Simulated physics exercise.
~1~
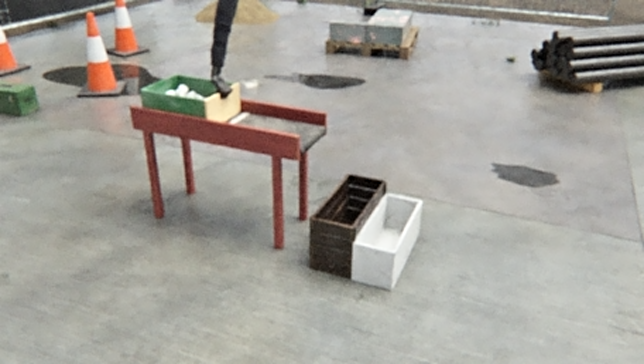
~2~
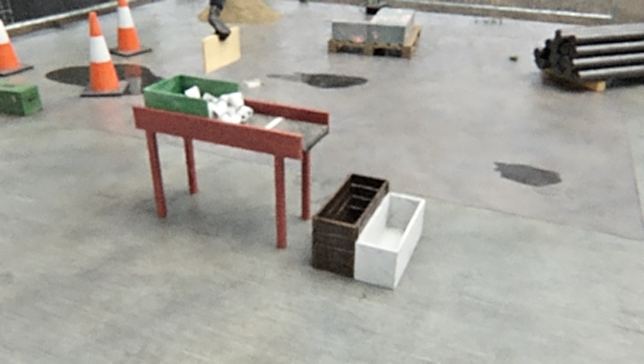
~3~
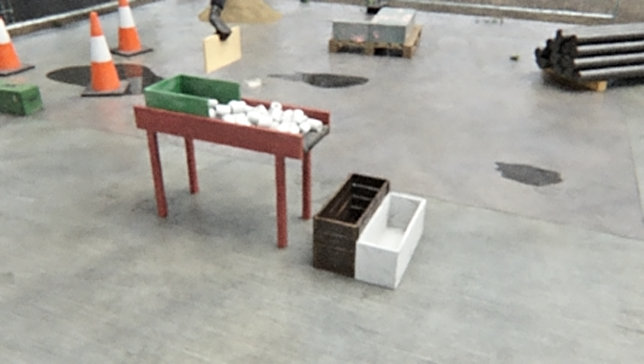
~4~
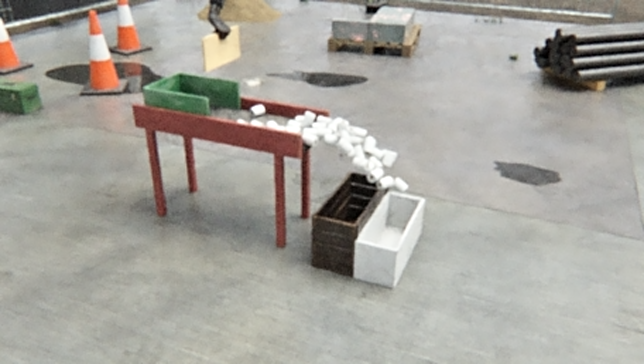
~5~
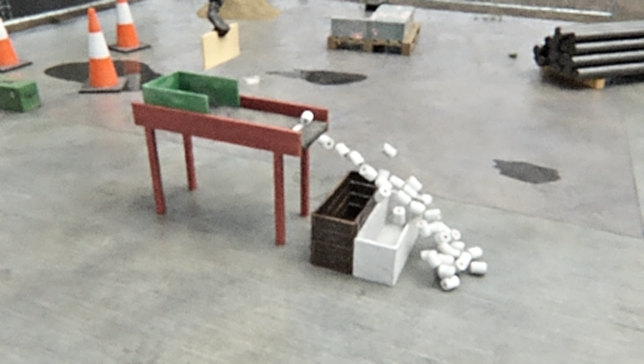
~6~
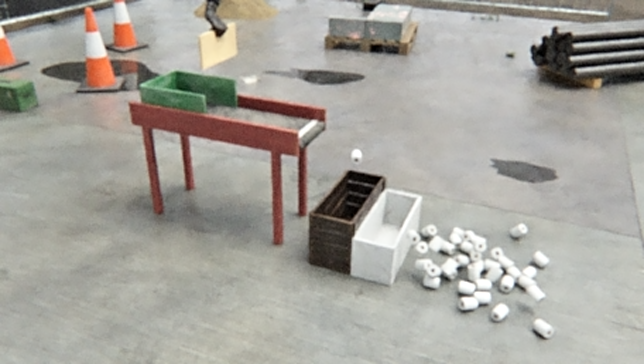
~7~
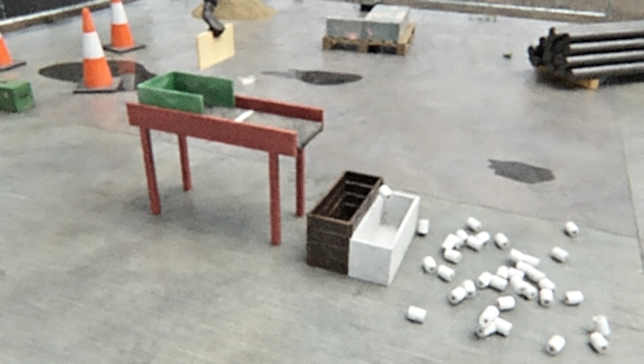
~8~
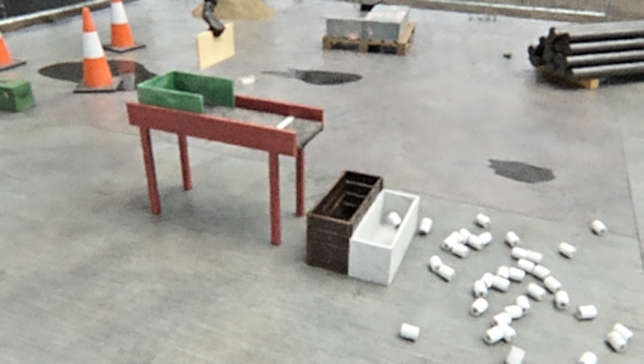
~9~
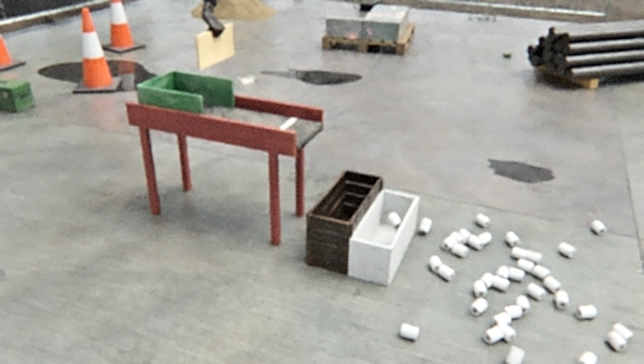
On a wet concrete yard, a board was lifted from a green pen on a red-sided belt, and white rolls slid right, poured off the end and mostly overshot both boxes, scattering across the ground, with just one left in the white tub.
